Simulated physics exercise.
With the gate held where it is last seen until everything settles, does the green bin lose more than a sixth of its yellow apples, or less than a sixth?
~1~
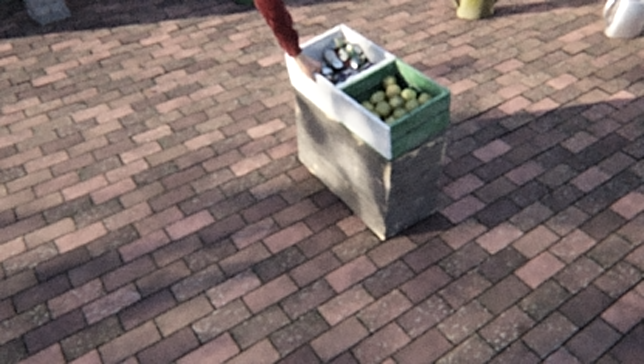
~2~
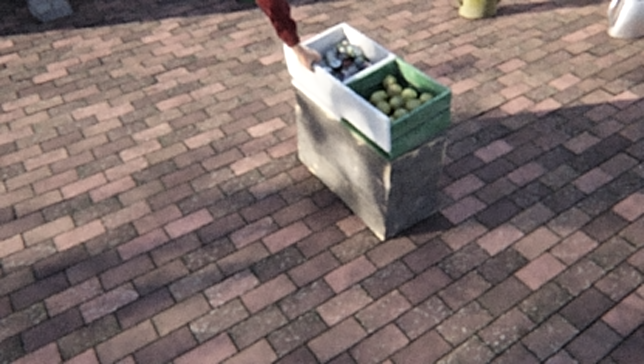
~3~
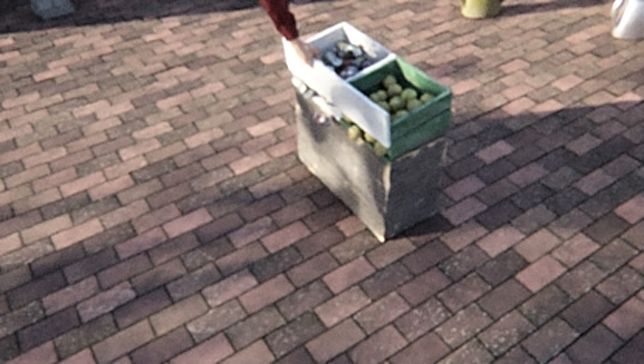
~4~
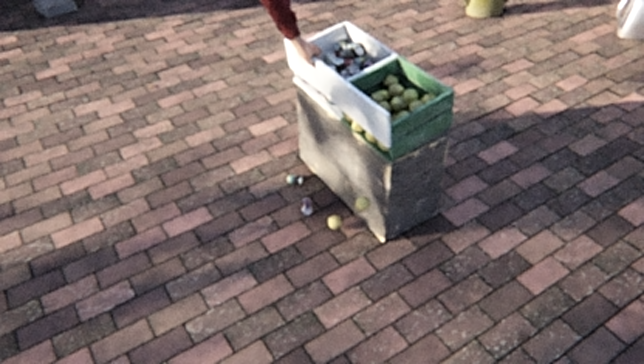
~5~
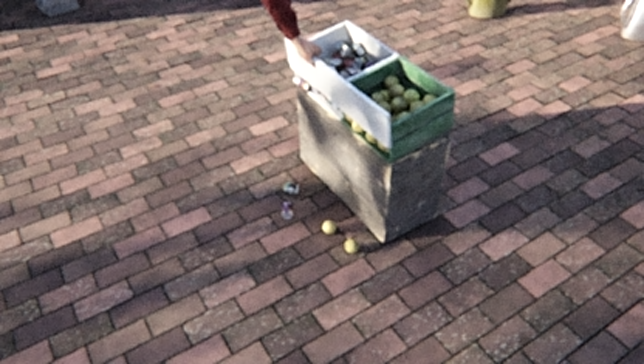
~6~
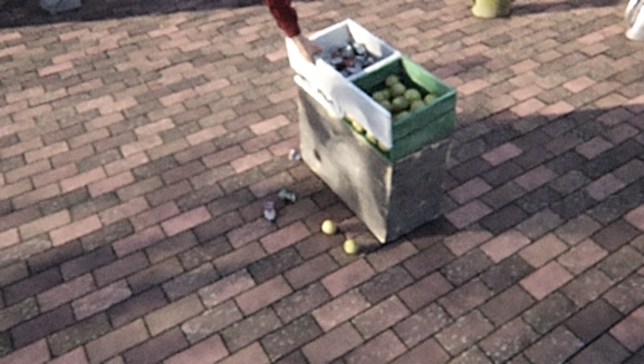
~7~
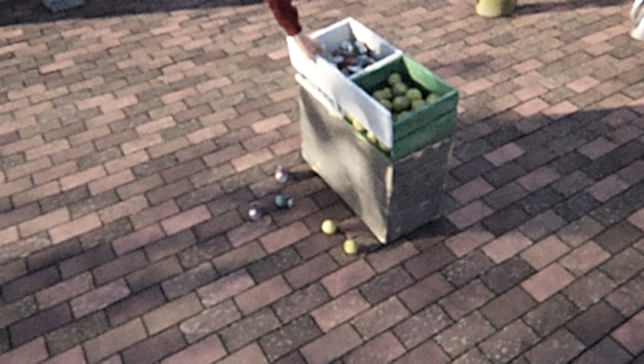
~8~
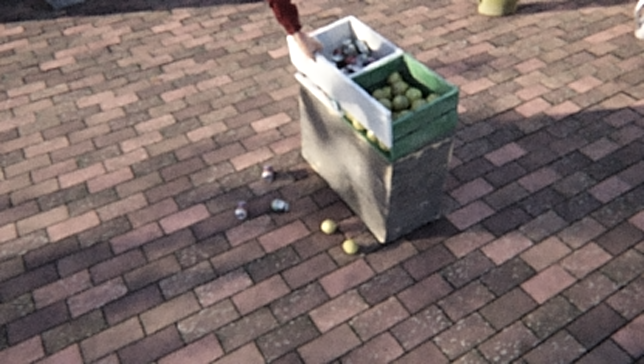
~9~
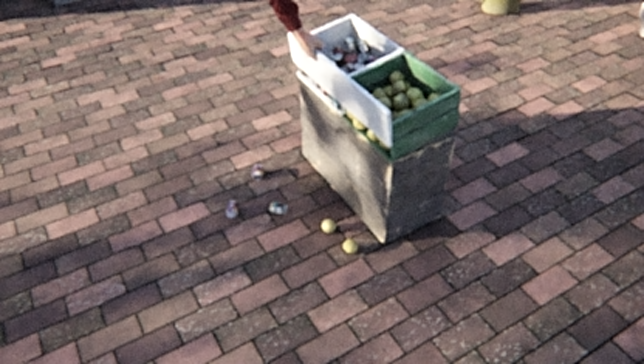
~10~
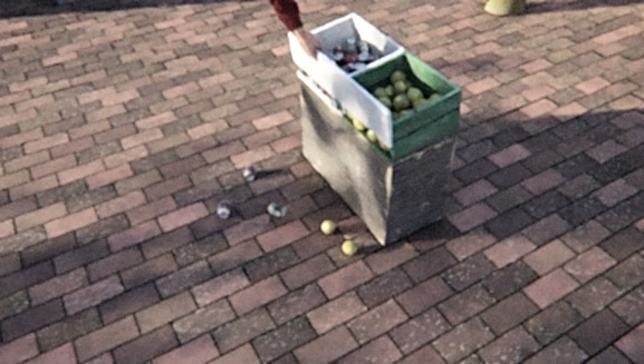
The green bin loses less than a sixth of its yellow apples. Only two drop to the paving, and the rest stay in the bin.
